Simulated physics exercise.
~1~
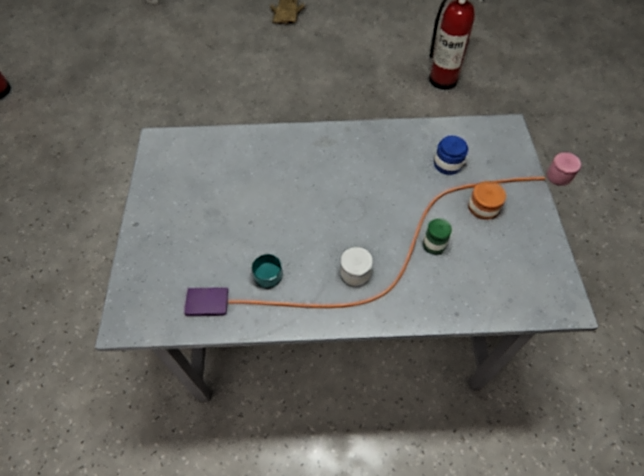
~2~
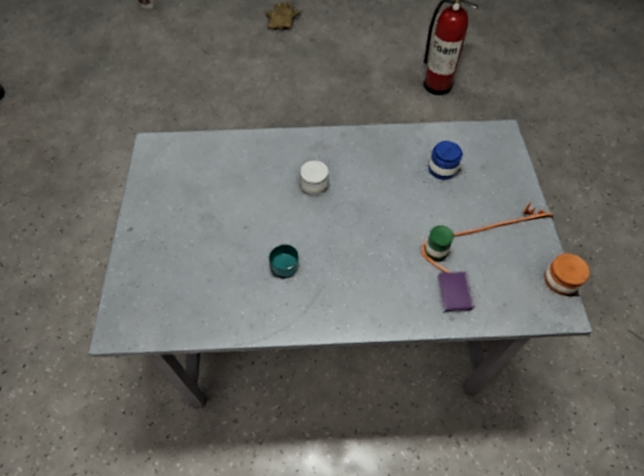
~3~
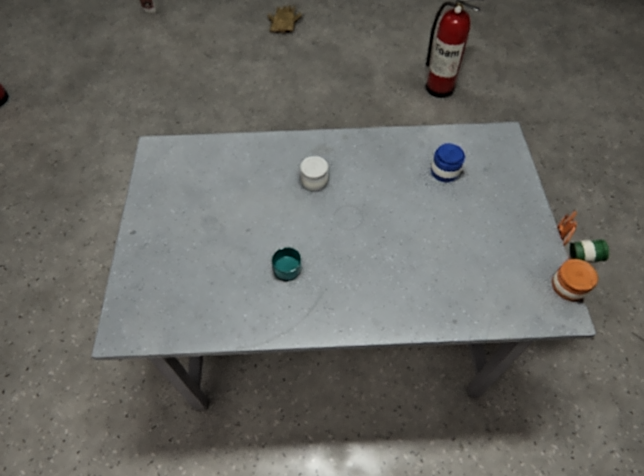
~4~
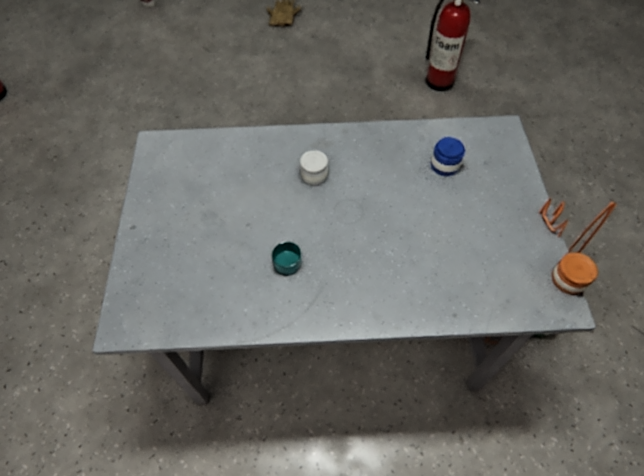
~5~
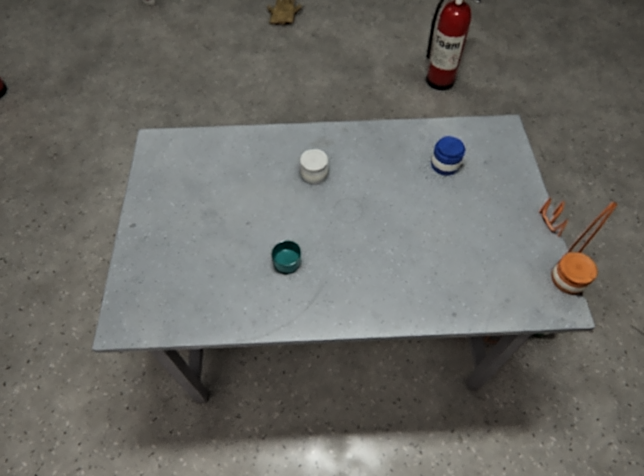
Orange cable sliding off a grey table's right edge, dragging a purple phone and green tin over while other containers remain.
